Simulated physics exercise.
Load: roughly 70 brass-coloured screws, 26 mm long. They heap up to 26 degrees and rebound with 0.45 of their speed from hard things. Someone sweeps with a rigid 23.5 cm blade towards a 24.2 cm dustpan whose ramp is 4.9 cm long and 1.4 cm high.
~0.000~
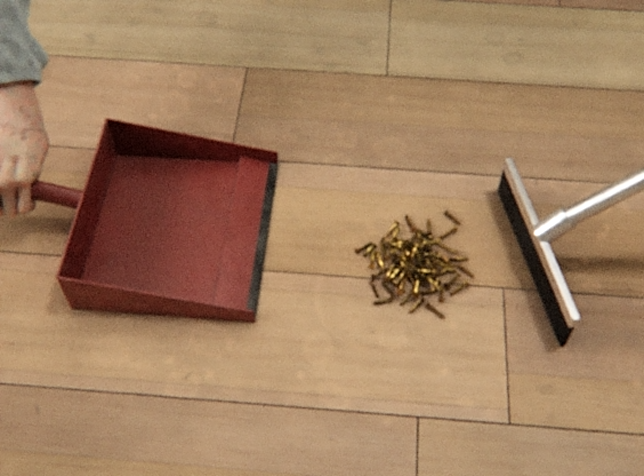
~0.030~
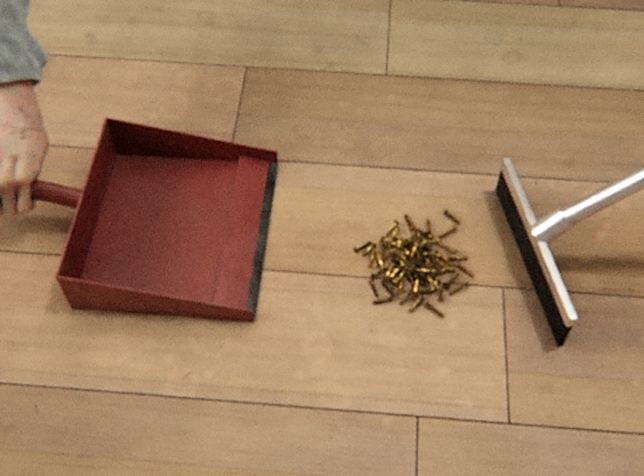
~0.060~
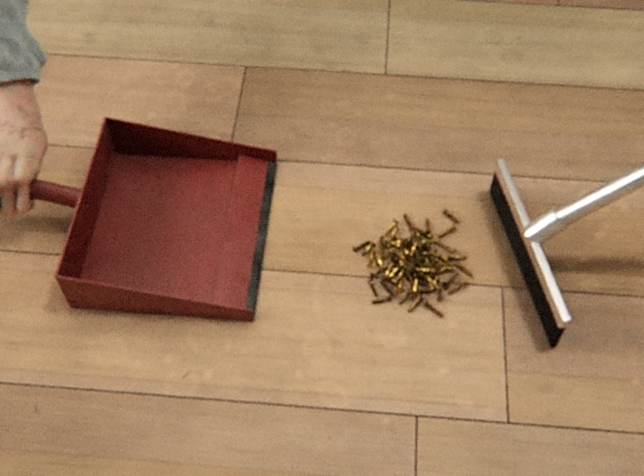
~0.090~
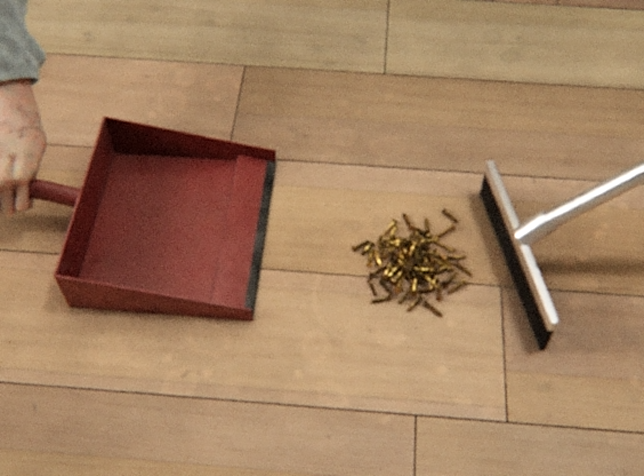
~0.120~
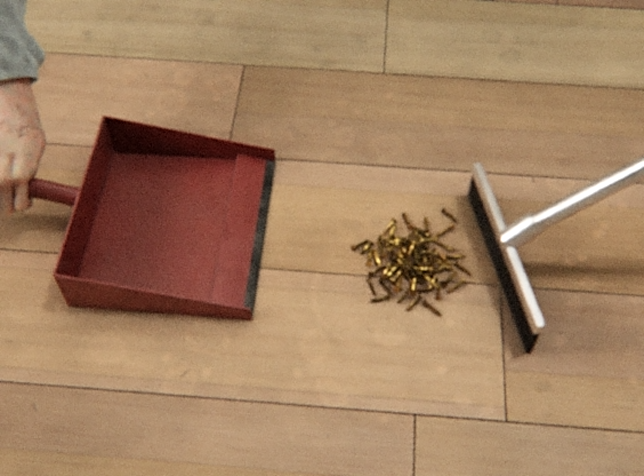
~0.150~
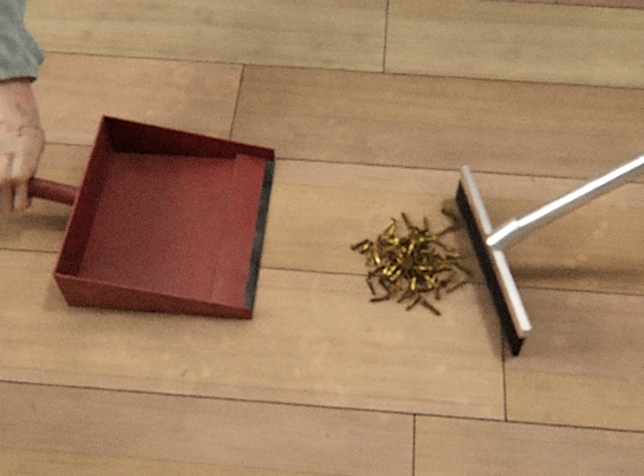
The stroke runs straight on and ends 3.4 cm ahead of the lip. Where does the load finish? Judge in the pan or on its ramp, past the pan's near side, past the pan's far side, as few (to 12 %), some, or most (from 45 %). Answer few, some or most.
Pan few, near side some, far side few.
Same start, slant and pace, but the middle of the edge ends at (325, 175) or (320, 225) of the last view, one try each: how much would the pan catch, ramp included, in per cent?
About 0 and 5 per cent.
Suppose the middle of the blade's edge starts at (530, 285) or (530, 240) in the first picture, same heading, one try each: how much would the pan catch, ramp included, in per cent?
About 10 and 0 per cent.
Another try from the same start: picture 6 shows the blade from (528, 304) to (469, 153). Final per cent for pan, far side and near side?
Pan 0, far 0, near 5.
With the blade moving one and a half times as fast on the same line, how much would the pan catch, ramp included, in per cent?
It would be near 25 per cent.
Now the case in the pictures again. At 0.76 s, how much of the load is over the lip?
Near 5 per cent so far.
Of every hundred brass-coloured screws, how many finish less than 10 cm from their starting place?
About 0 per cent.
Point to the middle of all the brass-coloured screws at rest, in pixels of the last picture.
Near (271, 293).
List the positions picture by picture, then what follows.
In the first picture, blade from (573, 321) to (508, 166), moved 0.0 cm, 0 of the pieces shifted so far; middle of the pieces at (419, 259); pan at (166, 231).
In the second picture, blade from (570, 321) to (506, 166), moved 0.2 cm, 0 of the pieces shifted so far; middle of the pieces at (419, 258).
In the third picture, blade from (563, 323) to (499, 167), moved 1.0 cm, 0 of the pieces shifted so far; middle of the pieces at (418, 258).
In the fourth picture, blade from (552, 325) to (489, 169), moved 2.2 cm, 0 of the pieces shifted so far; middle of the pieces at (417, 257).
In the fifth picture, blade from (538, 328) to (477, 171), moved 3.9 cm, 0 of the pieces shifted so far; middle of the pieces at (416, 257).
In the sixth picture, blade from (524, 332) to (464, 174), moved 5.5 cm, 0 of the pieces shifted so far; middle of the pieces at (416, 256); pan at (162, 228). The blade's pace is about 0.55 m/s, heading 22 degrees towards the viewer's side.
After 0.36 s, middle of the blade 17 cm from the lip; 0 % over the lip, far side 0 %, near side 0 %.
After 0.49 s, middle of the blade 10 cm from the lip; 0 % over the lip, far side 0 %, near side 10 %.
Then, at 0.76 s, middle of the blade 7 cm from the lip; 5 % over the lip, far side 0 %, near side 20 %.
At rest (1.2 s), pan 5 %, near side 20 %, far side 0 %, in front of the lip or behind the blade 70 %.
